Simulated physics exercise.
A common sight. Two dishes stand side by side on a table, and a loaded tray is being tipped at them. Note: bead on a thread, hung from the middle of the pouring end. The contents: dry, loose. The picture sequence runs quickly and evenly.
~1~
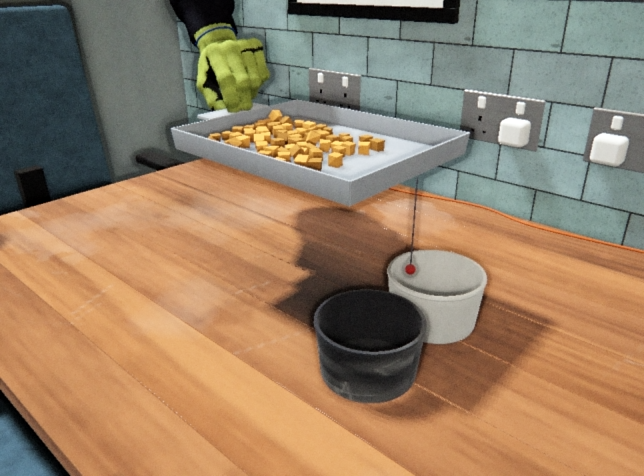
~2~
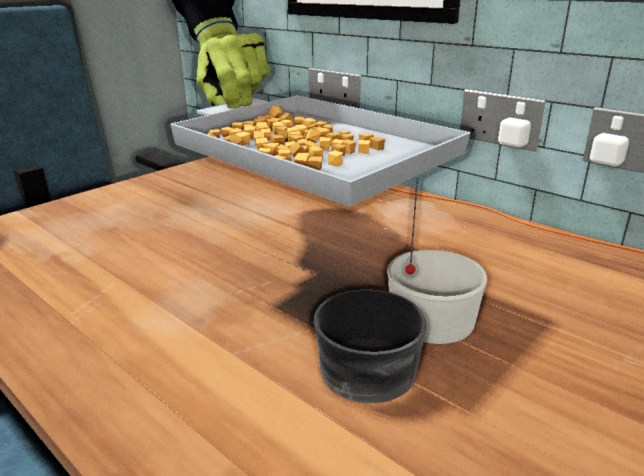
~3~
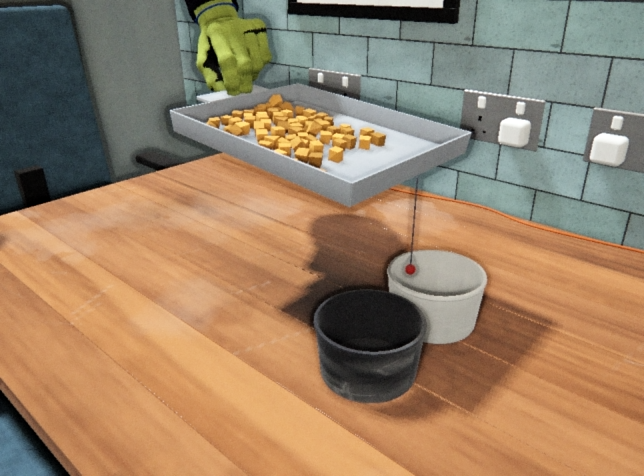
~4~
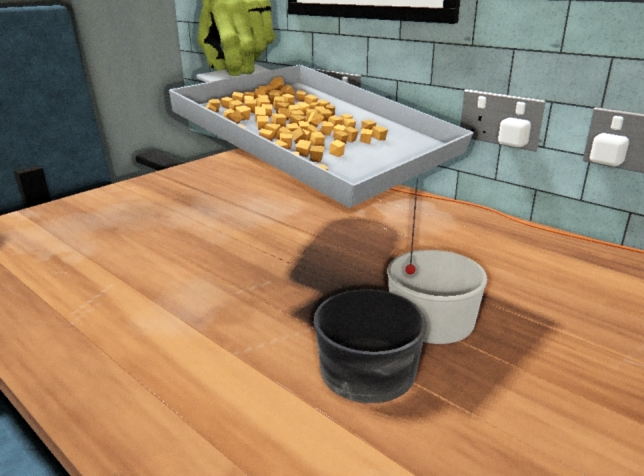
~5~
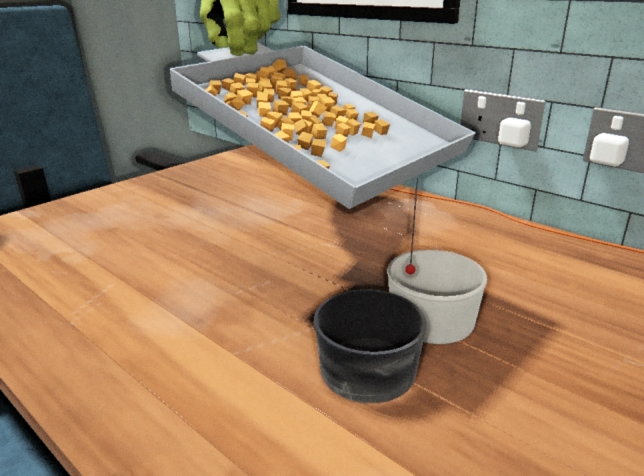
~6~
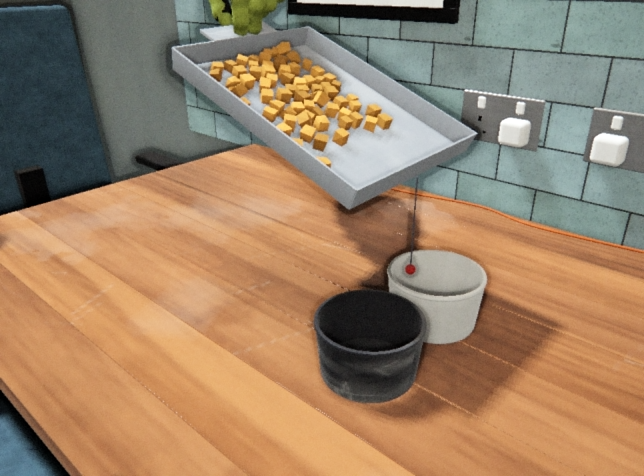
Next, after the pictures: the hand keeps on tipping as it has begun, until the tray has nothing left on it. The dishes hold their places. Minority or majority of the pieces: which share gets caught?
Minority.
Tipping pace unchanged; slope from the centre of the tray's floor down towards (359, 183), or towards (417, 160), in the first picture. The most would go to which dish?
The first try favours the left of the two, the second the right of the two.
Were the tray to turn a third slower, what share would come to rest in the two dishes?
Roughly 20 %.
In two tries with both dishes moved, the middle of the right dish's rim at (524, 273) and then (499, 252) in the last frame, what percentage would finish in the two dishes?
You'd end up with around 50 per cent and then around 40 per cent.
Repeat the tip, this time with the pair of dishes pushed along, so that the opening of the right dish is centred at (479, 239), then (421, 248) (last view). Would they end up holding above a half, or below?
At place one a lesser share; at place two a lesser share.
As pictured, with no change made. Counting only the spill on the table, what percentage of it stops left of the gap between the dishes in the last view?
I'd say some 10 in a hundred.
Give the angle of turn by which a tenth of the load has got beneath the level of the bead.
The tilt then is about 80°.
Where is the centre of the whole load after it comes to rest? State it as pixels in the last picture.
Centre at rest: Close to (476, 387).
Shortly afterwards, tray tipped steeply; all but a few on the tray; a little in the air.
Next, tray tipped past a quarter turn; near two thirds on the tray; a little in the left dish; near a quarter outside both; only a few in the air.
Some moments later, tray tipped past a quarter turn; near a quarter in the left dish; a little in the right dish; the bulk outside both.
In the end, tray tipped past a quarter turn; near a quarter in the left dish; a little in the right dish; the bulk outside both.
